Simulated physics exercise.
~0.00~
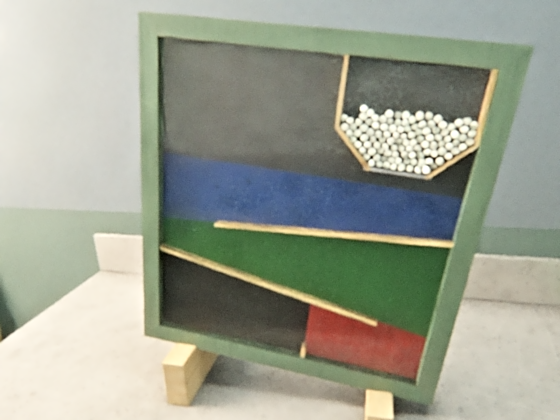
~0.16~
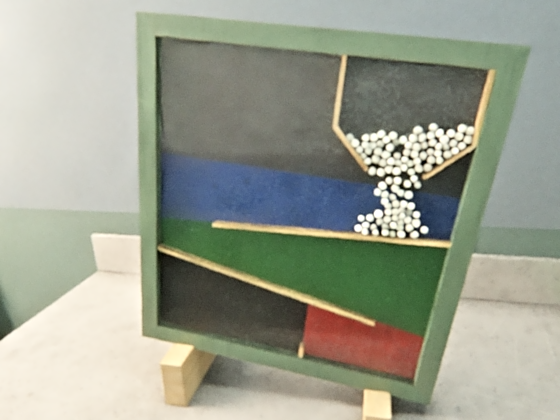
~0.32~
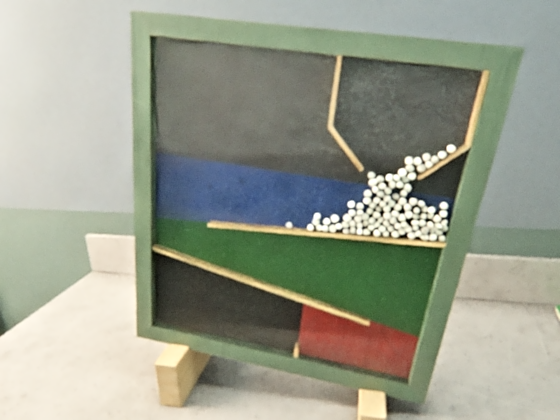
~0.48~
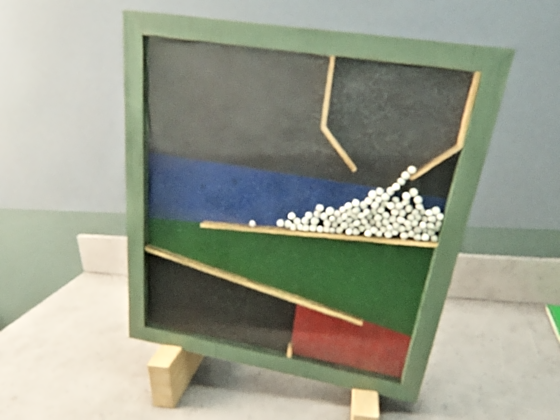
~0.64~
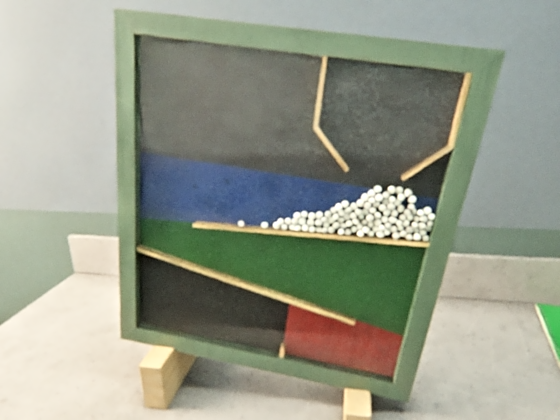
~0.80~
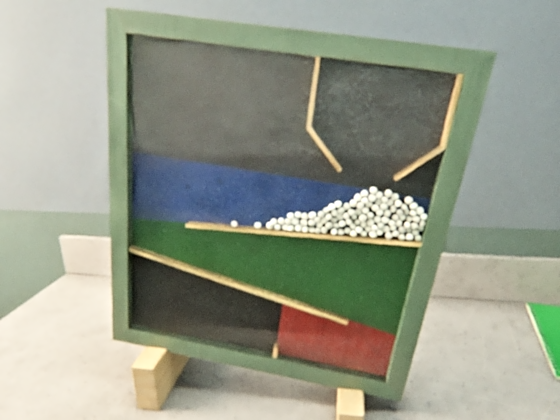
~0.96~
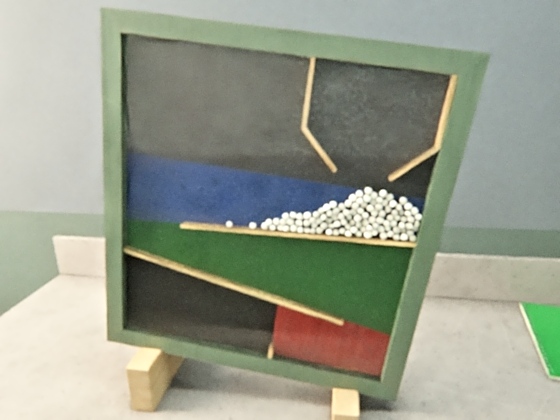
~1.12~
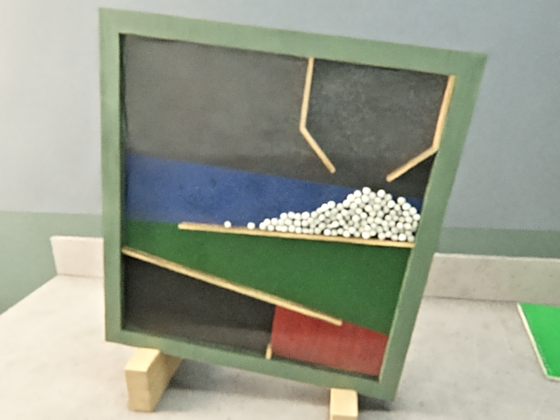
The footage shows small white beads dropping from an opened hopper inside a green-framed flat case onto a slightly sloping ledge, spreading leftward as the camera pans slightly right, then resting in a heap against the blue section, with the hopper empty and the lower ramp bare.
